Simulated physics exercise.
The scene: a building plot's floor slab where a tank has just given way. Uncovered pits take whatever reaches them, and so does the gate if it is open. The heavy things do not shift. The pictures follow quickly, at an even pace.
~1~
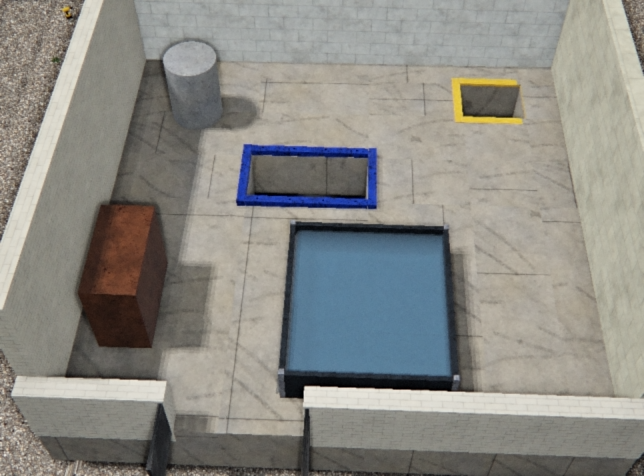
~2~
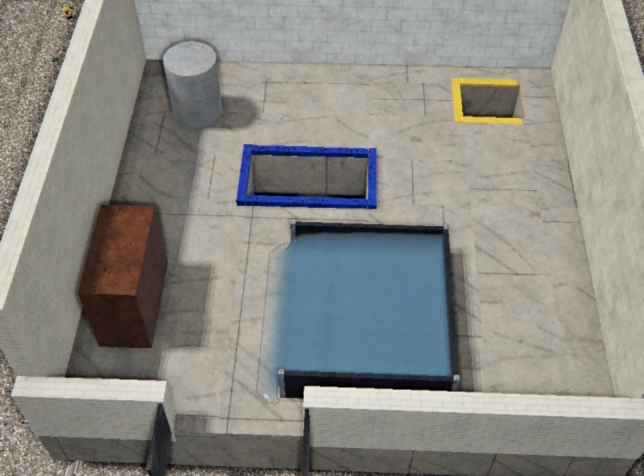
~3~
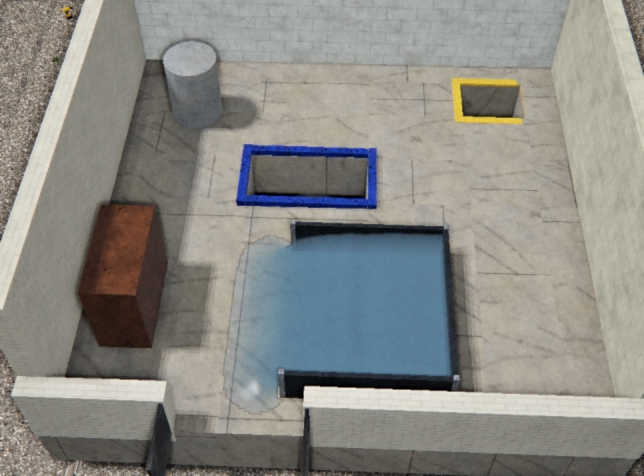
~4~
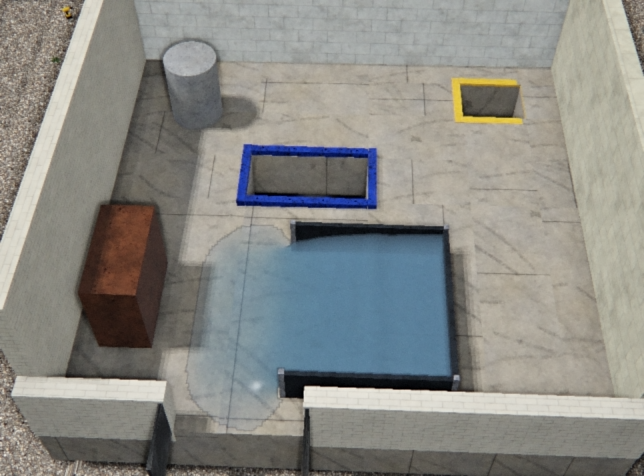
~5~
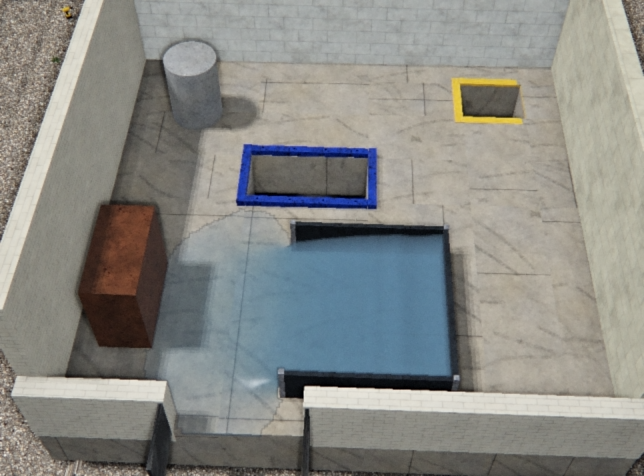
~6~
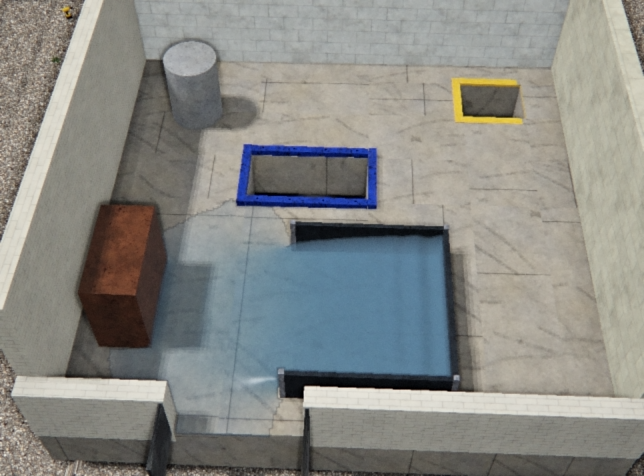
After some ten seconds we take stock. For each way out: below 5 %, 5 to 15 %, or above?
One by one: The gate takes over 15 %; the blue pit takes under 5 %; the yellow pit takes from 5 to 15 %.
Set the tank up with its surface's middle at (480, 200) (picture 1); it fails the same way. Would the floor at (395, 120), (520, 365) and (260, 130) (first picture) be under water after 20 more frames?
One after the other: Under water, no water, no water.
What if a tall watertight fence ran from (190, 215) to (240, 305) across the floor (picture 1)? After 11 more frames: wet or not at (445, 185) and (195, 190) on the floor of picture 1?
In turn: Free of water, under water.
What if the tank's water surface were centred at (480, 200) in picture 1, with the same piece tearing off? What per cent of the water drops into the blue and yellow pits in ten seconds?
Parts in a hundred: Blue 20, yellow 2.
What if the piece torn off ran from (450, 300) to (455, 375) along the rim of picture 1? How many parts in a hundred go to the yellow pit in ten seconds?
In per cent: Yellow 20.
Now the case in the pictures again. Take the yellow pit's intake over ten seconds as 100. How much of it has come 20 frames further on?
I make it 0 per cent.
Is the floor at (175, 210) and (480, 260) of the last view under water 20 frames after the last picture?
In turn: Covered, no water.
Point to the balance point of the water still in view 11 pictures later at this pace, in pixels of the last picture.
Around (240, 306).
A moment on, water covers 20 % of the floor; the gate 1 %, the blue pit 0 %, the yellow pit 0 %.
Next, water covers 25 % of the floor; the gate 3 %, the blue pit 0 %, the yellow pit 0 %.
Then, water covers 35 % of the floor; the gate 6 %, the blue pit 0 %, the yellow pit 0 %.
Later, water covers 60 % of the floor; the gate 14 %, the blue pit 0 %, the yellow pit 1 %.
In the end, water covers 80 % of the floor; the gate 19 %, the blue pit 0 %, the yellow pit 9 %.
